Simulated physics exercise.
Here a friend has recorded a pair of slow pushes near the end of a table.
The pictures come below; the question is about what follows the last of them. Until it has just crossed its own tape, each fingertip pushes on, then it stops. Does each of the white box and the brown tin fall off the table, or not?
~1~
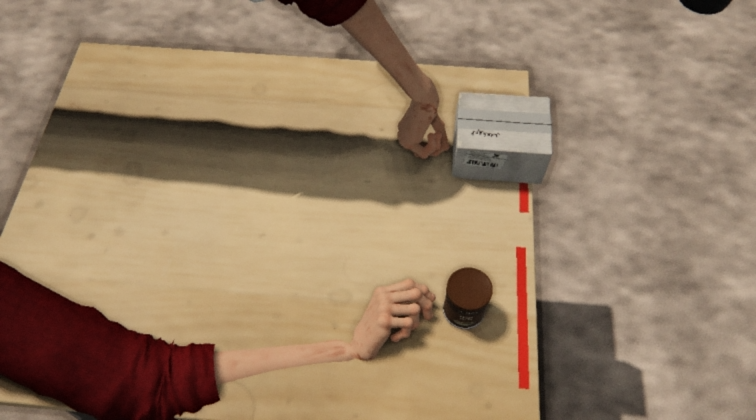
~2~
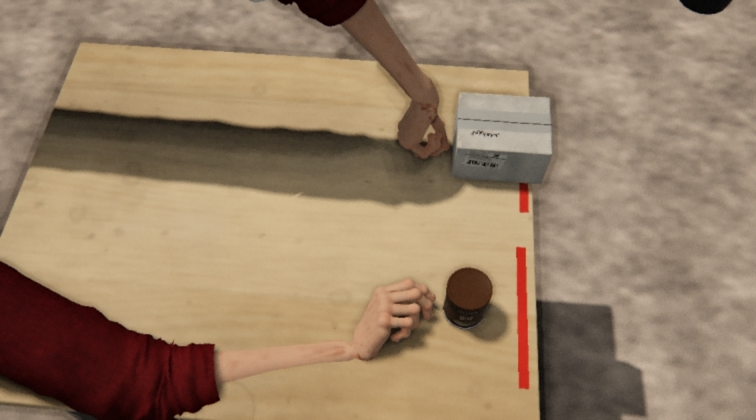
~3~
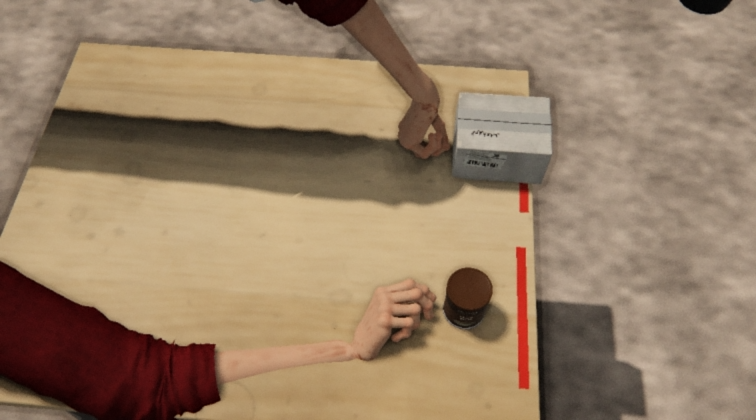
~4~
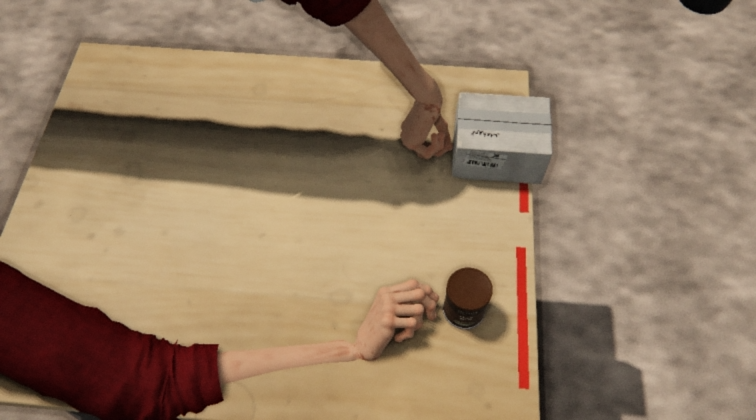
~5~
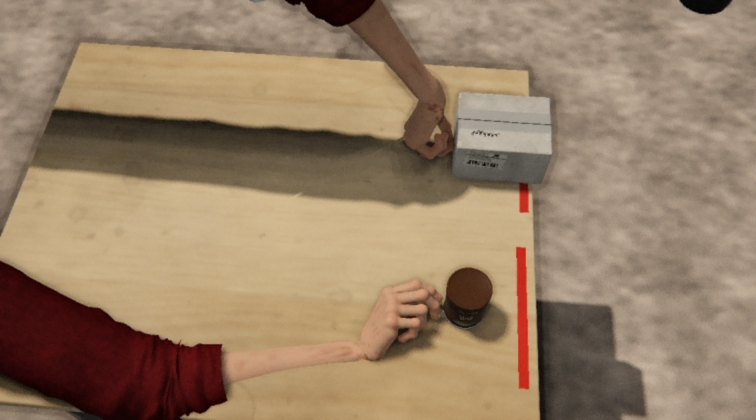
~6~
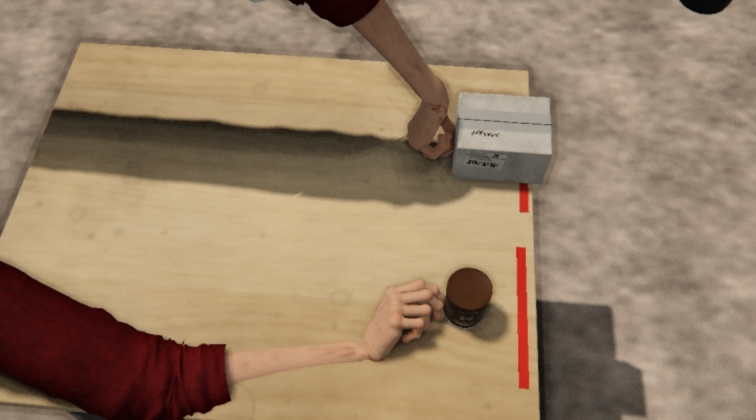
At the end, most likely the white box will leave the table, most likely the brown tin will leave the table.
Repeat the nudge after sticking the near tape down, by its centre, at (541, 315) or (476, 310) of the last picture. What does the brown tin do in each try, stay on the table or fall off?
Try one: It is lost over the side; try two: It never leaves the tabletop.
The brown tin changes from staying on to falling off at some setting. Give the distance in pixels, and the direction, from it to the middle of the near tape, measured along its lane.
Push it left around 12 pixels and you reach the switch.
Then, 1.74 s after the last picture, white box down below near (513, 298); brown tin moved well along near (544, 305).
By the end, the white box drops to the floor, near (364, 305); the brown tin drops to the floor.
